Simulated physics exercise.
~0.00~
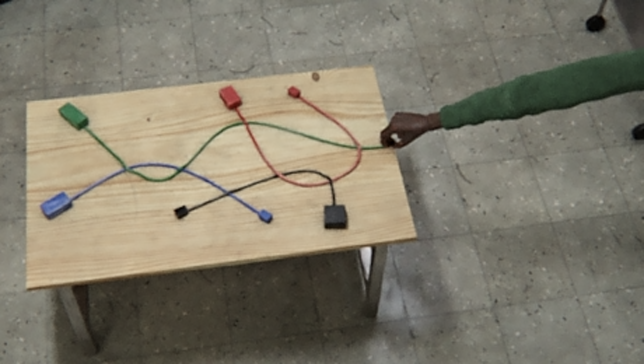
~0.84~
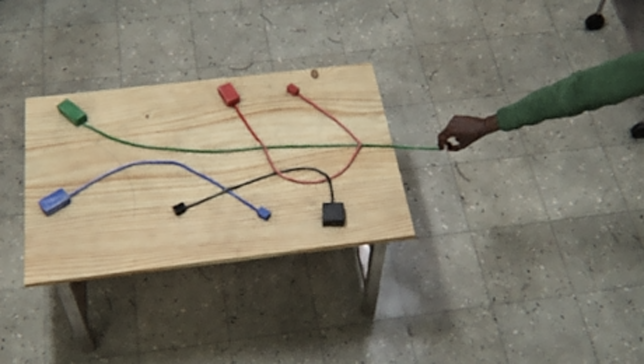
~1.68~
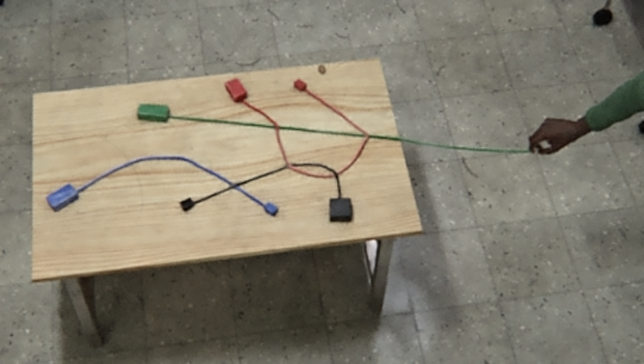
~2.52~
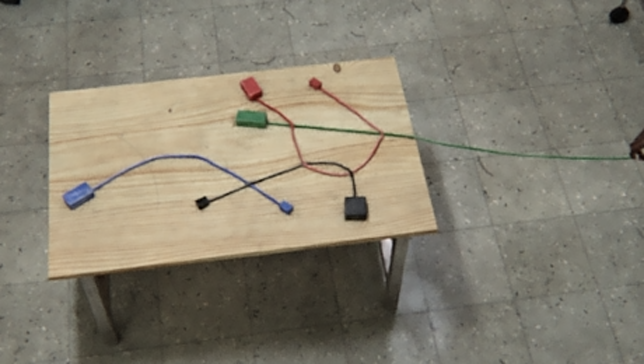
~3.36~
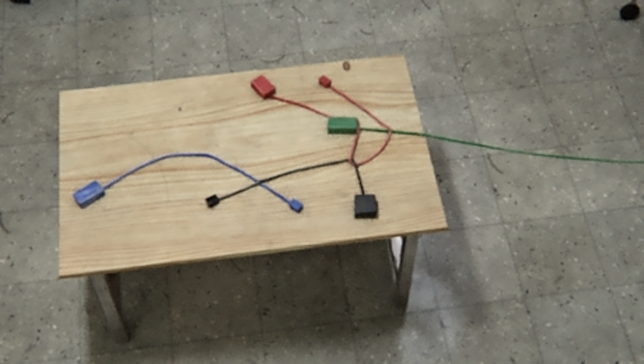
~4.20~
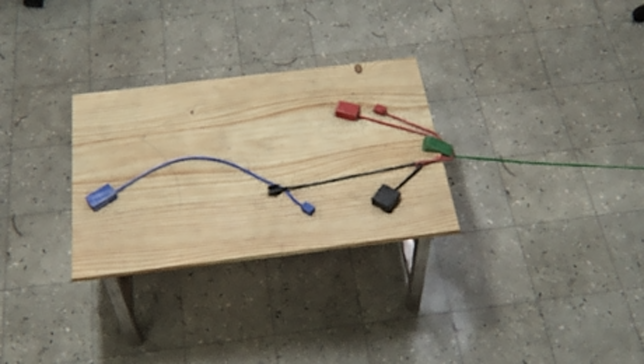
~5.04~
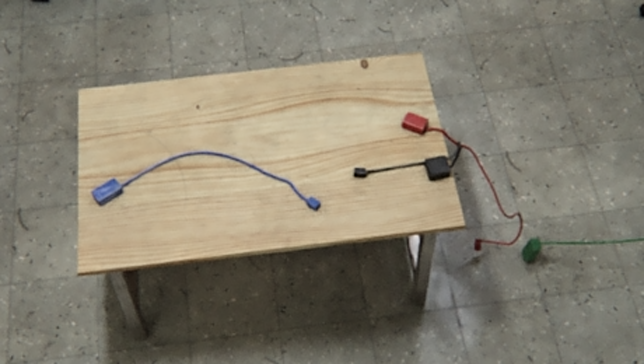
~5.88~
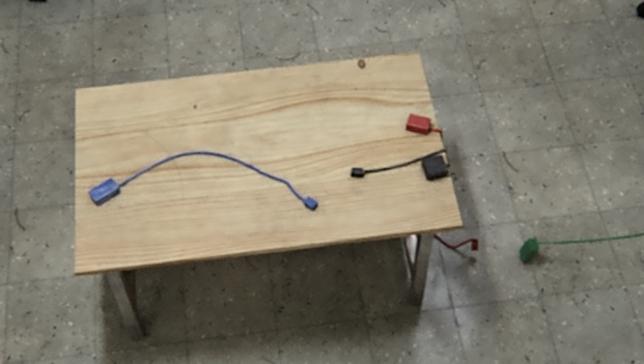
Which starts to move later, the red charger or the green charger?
The red charger starts to move later. The green charger is already sliding right across the table well before the red one is dragged toward the edge.
